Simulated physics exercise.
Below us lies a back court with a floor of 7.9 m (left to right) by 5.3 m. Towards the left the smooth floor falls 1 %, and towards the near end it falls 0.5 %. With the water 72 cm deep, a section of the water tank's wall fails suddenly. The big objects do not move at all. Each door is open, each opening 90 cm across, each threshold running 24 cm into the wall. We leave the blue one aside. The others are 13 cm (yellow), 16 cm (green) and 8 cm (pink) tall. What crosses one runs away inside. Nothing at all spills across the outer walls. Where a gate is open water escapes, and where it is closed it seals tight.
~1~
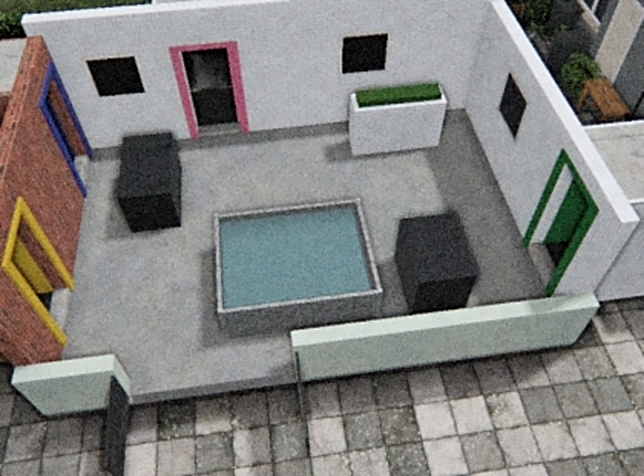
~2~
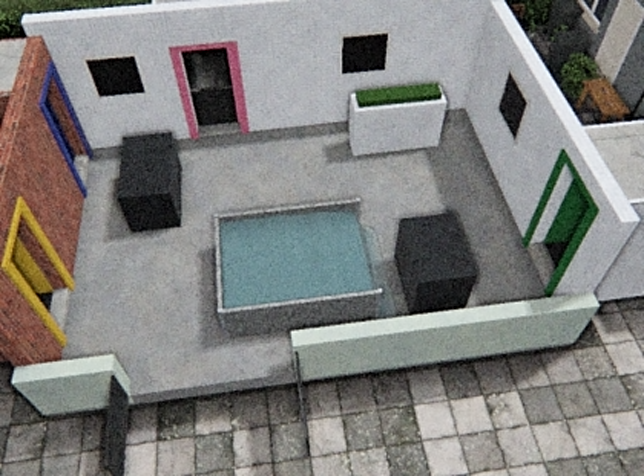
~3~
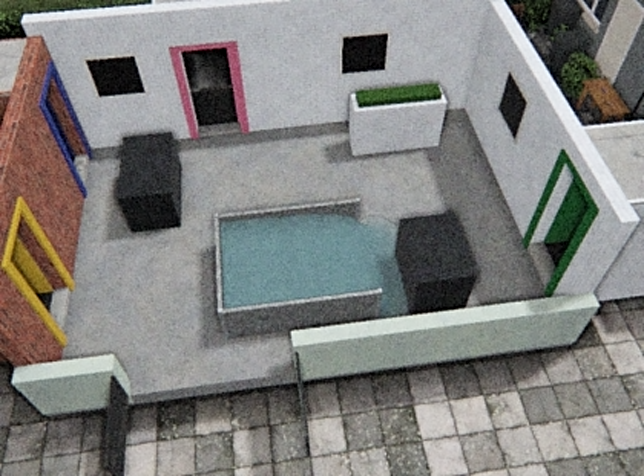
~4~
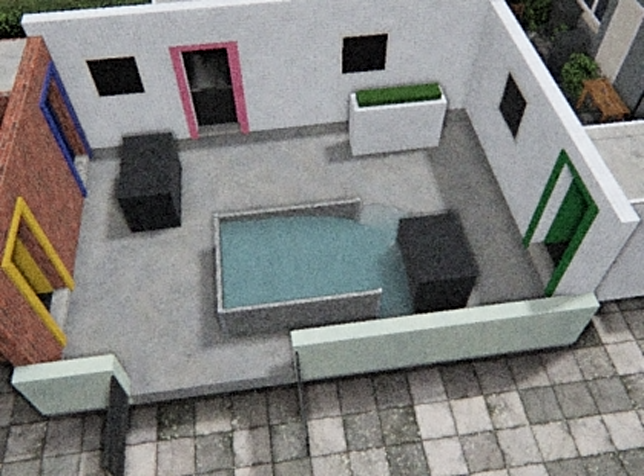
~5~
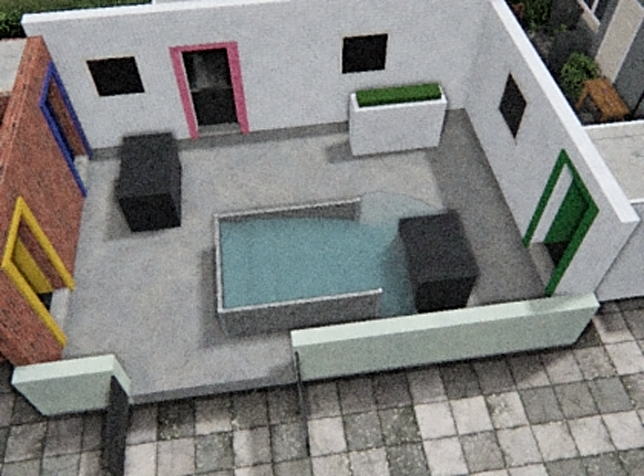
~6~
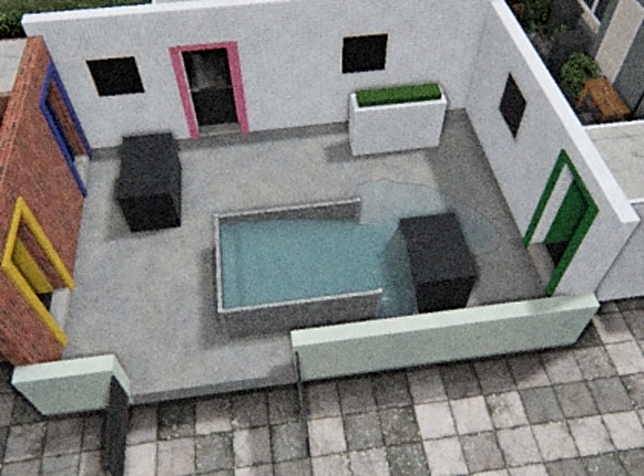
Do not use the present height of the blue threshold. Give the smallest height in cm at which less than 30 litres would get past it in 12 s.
Close to 10.5 cm is just enough.
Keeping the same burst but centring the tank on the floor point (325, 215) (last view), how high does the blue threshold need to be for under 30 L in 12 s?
Roughly 12.0 centimetres.
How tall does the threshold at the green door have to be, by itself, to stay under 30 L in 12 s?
At green, about 15 cm.
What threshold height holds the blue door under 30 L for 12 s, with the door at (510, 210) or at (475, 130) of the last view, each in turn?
Roughly 20 cm, then roughly 16 cm.
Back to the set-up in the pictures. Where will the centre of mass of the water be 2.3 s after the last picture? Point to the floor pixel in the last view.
Roughly (373, 250).
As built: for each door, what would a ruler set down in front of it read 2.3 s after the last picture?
Blue door 0 cm, yellow door 0 cm, green door 23 cm, pink door 0 cm.
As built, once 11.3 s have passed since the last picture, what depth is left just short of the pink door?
You'd measure close to 7.0 cm there.
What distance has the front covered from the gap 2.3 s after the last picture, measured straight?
Distance from gap: Approx. 5.2 m.
Then, 0.7 s after the last picture water covers 25 % of the floor, deepest (50 cm) near (396, 294); it has not reached the blue door.
Then, 2.3 s after the last picture water covers 50 % of the floor, deepest (32 cm) near (462, 116); it has not reached the blue door.
Then, 11.3 s after the last picture water covers 100 % of the floor, deepest (14 cm) near (90, 163); 13 cm at the blue door, 2 litres in over its 15 cm threshold.
At the blue door as built, the water peaked near 14 cm, 5.1 s after the last picture.
Run again over the same 12 s with other heights there, 41 litres in over 9.5 cm, 17 litres over 11.5 cm. The limit of 30 litres is kept from about 10.5 cm up.
